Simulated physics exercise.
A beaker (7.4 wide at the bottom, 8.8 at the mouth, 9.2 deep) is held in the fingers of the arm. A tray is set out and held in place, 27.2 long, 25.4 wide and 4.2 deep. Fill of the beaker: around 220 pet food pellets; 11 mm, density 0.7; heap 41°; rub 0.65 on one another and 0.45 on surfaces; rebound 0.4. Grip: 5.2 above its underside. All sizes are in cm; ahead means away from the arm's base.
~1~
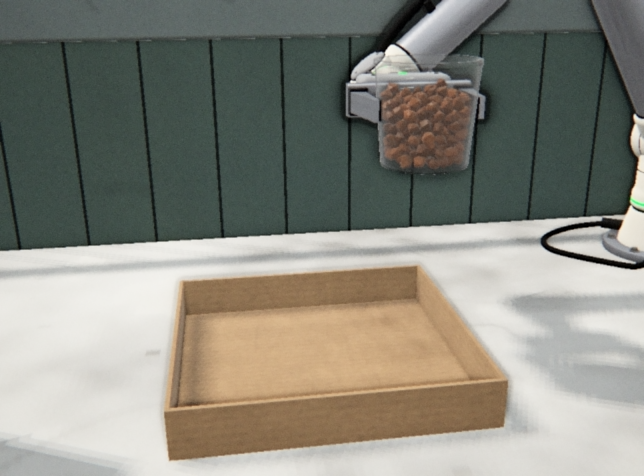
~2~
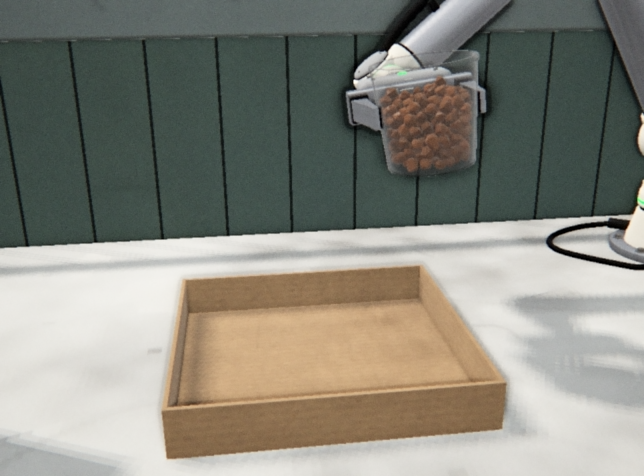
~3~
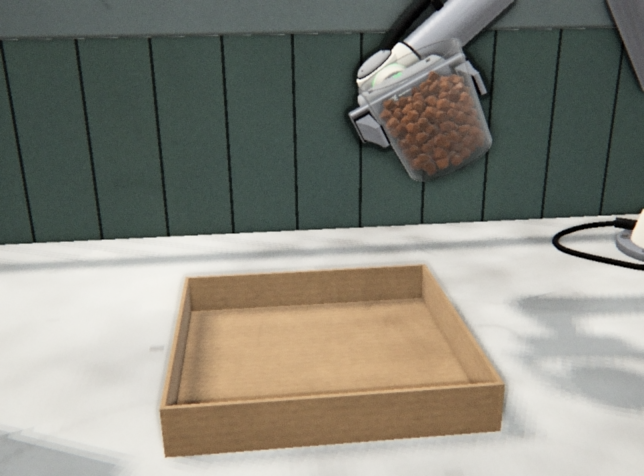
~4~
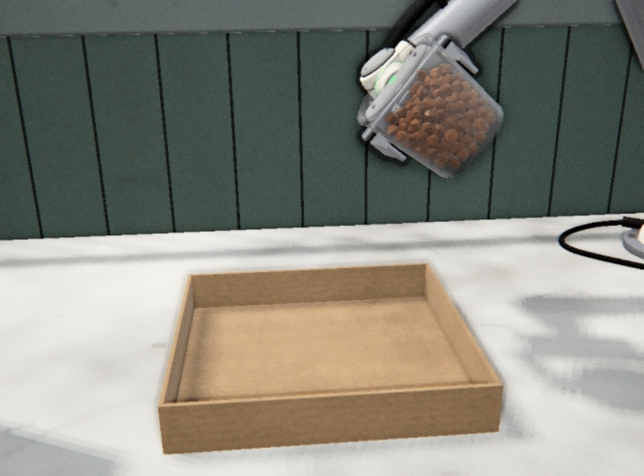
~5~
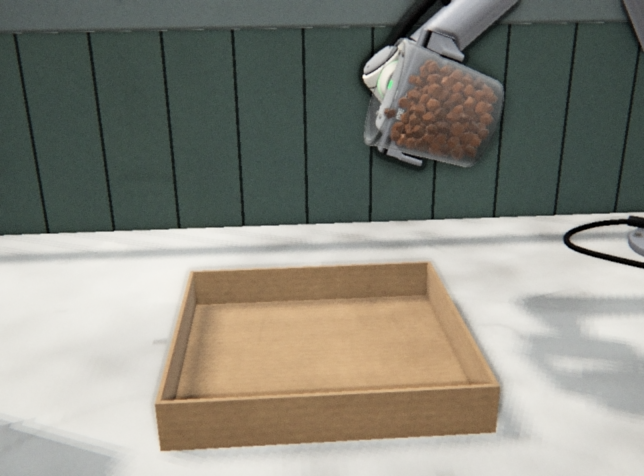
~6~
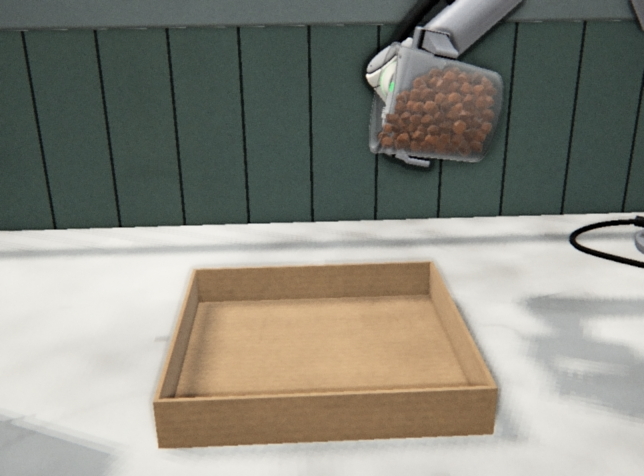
In the video, a robot arm holds a clear beaker of brown pet food pellets above and behind an empty tray on a pale surface, then tilts it steadily until it lies nearly on its side, the pellets shifting inside.
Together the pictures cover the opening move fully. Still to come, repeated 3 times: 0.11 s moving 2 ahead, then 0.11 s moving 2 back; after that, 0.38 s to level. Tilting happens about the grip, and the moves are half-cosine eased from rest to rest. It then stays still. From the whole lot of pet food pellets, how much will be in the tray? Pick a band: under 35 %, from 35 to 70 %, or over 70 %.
Under 35 %.
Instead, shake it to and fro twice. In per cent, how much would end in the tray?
Roughly 20 in a hundred.
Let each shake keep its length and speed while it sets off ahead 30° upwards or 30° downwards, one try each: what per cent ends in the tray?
I'd say close to 35 percent for the first and close to 10 percent for the second.
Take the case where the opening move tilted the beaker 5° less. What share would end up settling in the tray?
Then something close to 15 in a hundred.
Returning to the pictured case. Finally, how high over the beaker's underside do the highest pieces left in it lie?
Top of the fill: Near 7.5 cm.
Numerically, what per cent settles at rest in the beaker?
Roughly 75 in a hundred.
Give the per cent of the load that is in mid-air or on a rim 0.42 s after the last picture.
Logged share: Close to 5 per cent.
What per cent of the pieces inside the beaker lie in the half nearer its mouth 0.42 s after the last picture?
Some 55 percent is in that half.
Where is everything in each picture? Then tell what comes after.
The first picture shows beaker middle at (426, 114), level; upper third of the load around (429, 103), from x 385 to 465, top at y 85; 225 in the beaker.
The second picture shows beaker middle at (427, 115), tilted 7° forward; upper third of the load around (432, 103), from x 385 to 465, top at y 80.
The third picture shows beaker middle at (430, 114), tilted 27° forward; upper third of the load around (440, 103), from x 385 to 480, top at y 75.
The fourth picture shows beaker middle at (434, 112), tilted 51° forward; upper third of the load around (444, 95), from x 395 to 490, top at y 70.
The fifth picture shows beaker middle at (435, 109), tilted 71° forward; upper third of the load around (447, 91), from x 390 to 490, top at y 65.
The sixth picture shows beaker middle at (436, 108), tilted 78° forward; upper third of the load around (450, 91), from x 385 to 490, top at y 75; 225 in the beaker.
Then, 0.42 s after the last picture, tilted 78° forward, highest piece 26 above the table; 198 in the beaker, 15 in the tray, 12 in flight or on a rim.
Then, 0.83 s after the last picture, tilted 45° forward, highest piece 27 above the table; 170 in the beaker, 51 in the tray, 4 in flight or on a rim.
Then, 1.24 s after the last picture, level, highest piece 27 above the table; 170 in the beaker, 55 in the tray.
Then, 2.29 s after the last picture, level, highest piece 27 above the table; 170 in the beaker, 55 in the tray.
Final count, 170 in the beaker, 55 in the tray. That is 24 % in the tray.
